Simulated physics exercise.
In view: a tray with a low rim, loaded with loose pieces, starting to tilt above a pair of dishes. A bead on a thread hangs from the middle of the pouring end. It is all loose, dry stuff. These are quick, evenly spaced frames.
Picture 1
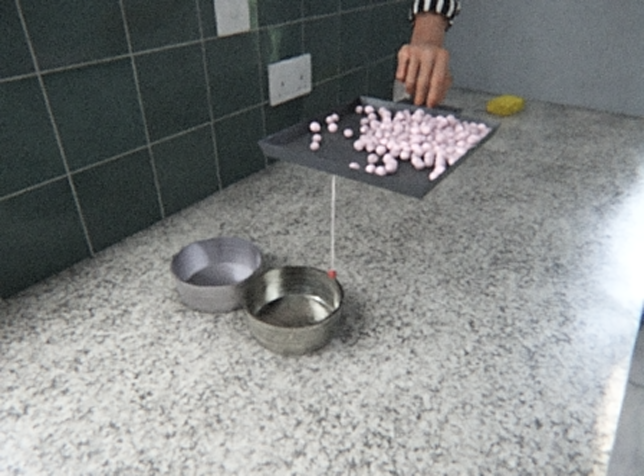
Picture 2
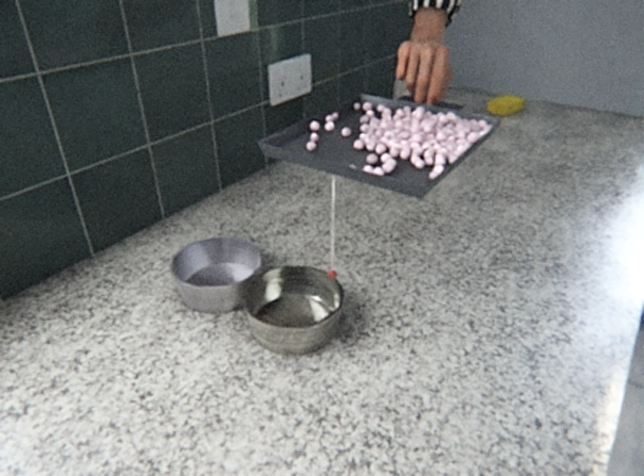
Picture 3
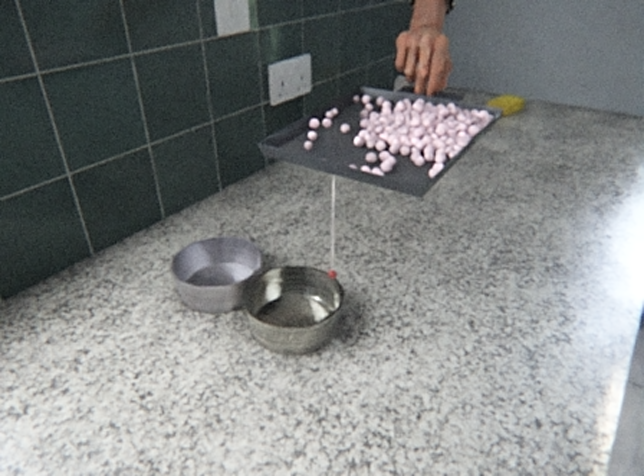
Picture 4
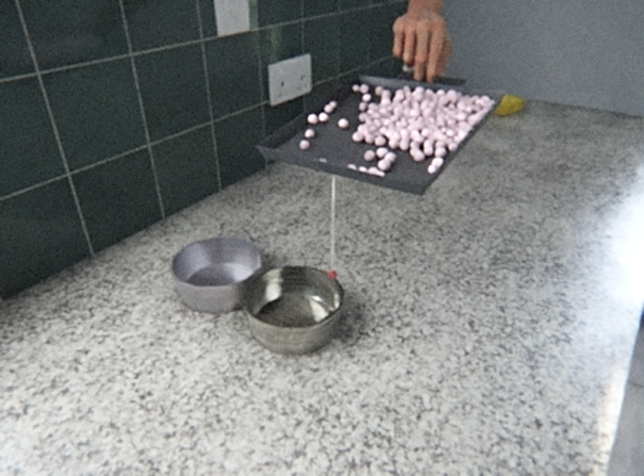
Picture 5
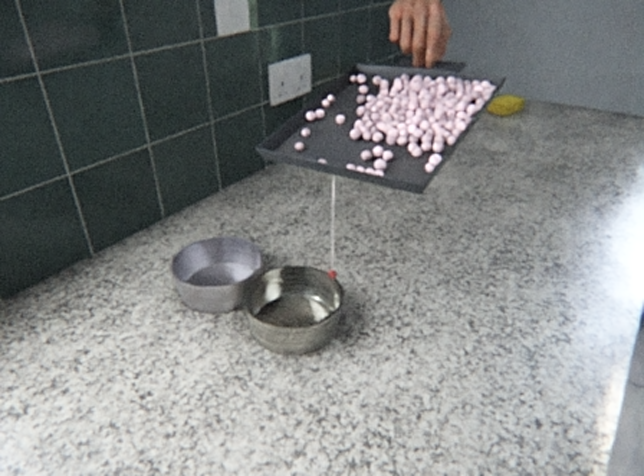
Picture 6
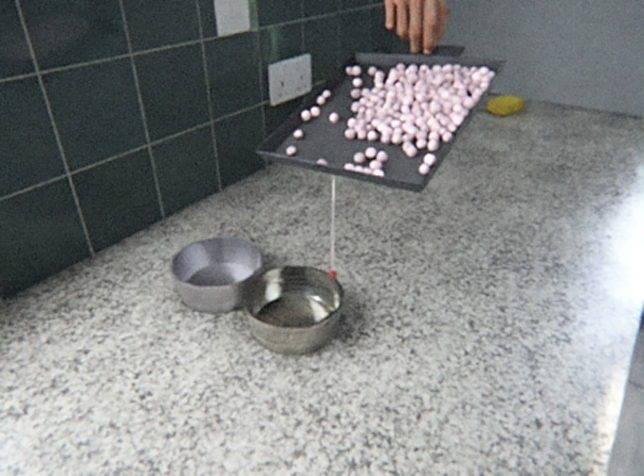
A hand raises the far end of a dark tray of pink pieces above two bowls.
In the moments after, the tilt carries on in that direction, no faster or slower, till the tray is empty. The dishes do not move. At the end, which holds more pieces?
More goes to the right dish.
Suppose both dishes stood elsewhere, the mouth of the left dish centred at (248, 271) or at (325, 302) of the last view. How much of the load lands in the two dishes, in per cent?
About 80 and 30 per cent.
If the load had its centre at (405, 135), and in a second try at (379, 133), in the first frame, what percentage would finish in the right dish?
About 50 and 60 per cent.
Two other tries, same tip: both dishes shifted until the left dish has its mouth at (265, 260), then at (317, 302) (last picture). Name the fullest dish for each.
First the left one, then left.
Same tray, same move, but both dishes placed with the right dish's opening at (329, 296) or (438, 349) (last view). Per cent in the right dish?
About 20 and 0 per cent.
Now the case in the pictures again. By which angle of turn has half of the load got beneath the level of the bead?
At some 75 degrees.
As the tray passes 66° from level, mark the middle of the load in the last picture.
Roughly at (289, 199).
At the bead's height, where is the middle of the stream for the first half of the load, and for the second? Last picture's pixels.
At about (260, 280), then at (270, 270).
Just after the last frame, tray tipped steeply; roughly half on the tray; about a tenth in the right dish; about a tenth in the left dish; about a tenth outside both; roughly a quarter in the air.
A moment on, tray tipped past a quarter turn; roughly half in the right dish; roughly a quarter in the left dish; roughly a quarter outside both; about a tenth in the air.
Further on, tray tipped past a quarter turn; roughly half in the right dish; roughly a quarter in the left dish; roughly a quarter outside both.
When it is over, tray tipped past a quarter turn; roughly half in the right dish; roughly a quarter in the left dish; roughly a quarter outside both.
